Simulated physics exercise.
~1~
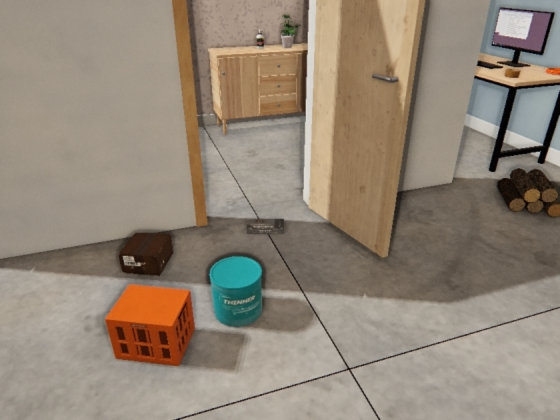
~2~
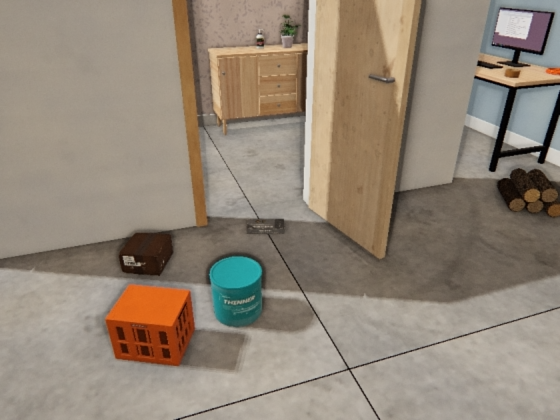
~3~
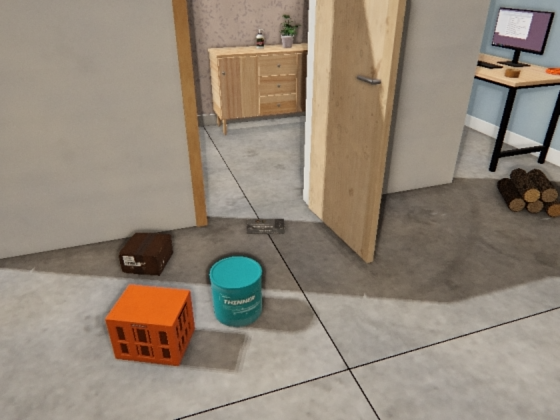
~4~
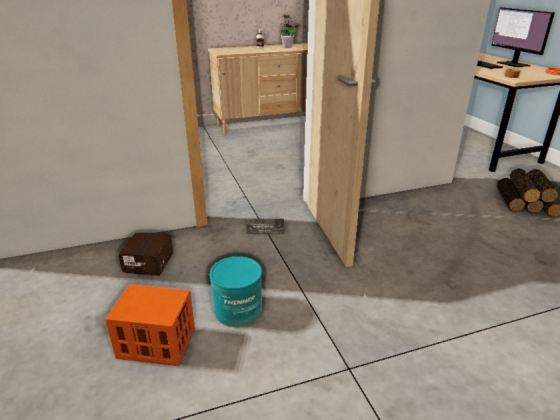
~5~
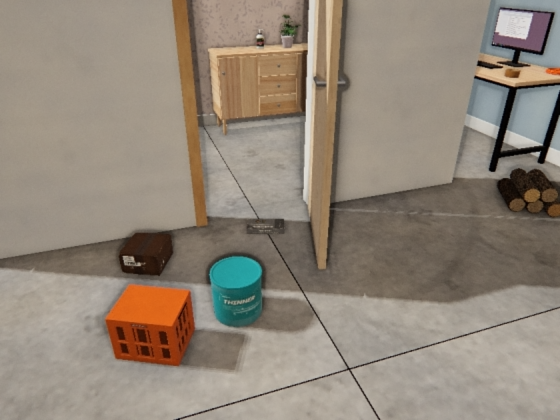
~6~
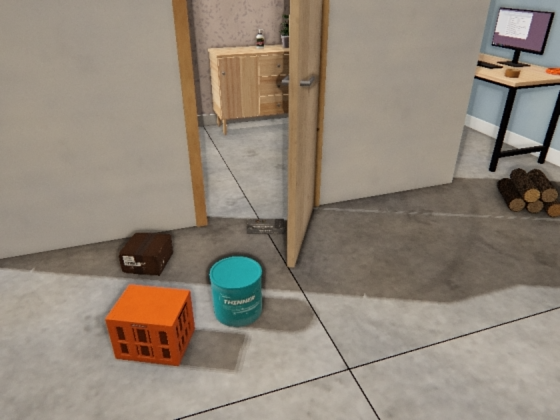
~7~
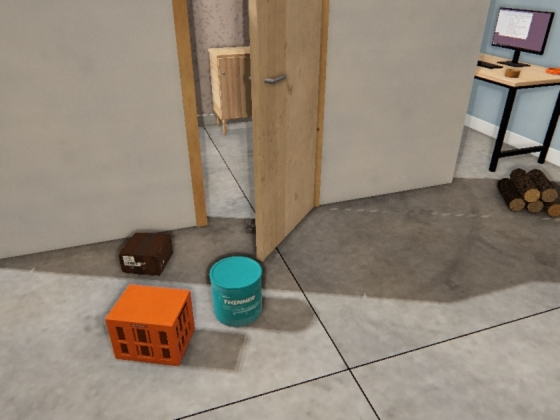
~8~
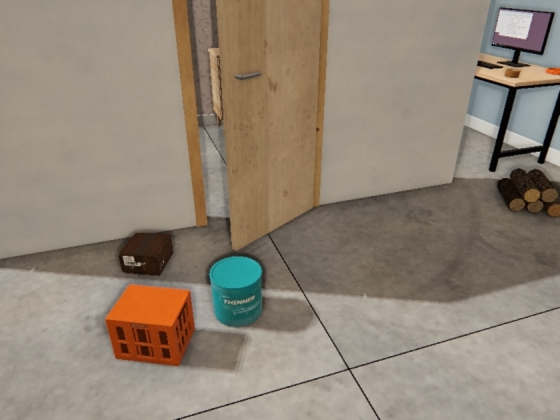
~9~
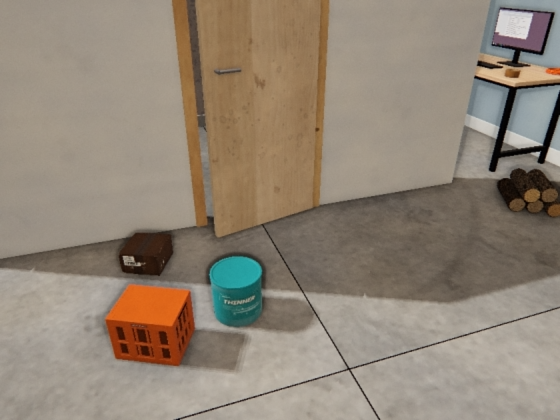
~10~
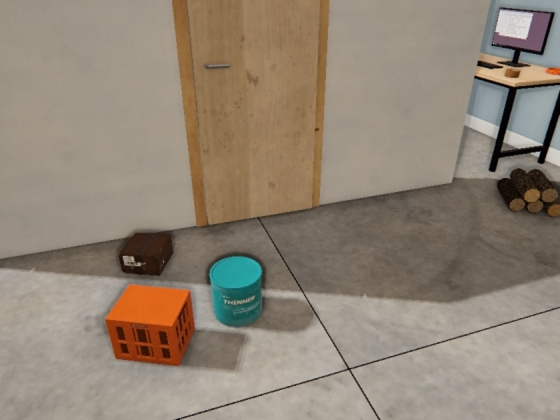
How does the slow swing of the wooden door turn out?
The door swings all the way across the doorway and ends up closed, with the room behind it hidden from view.
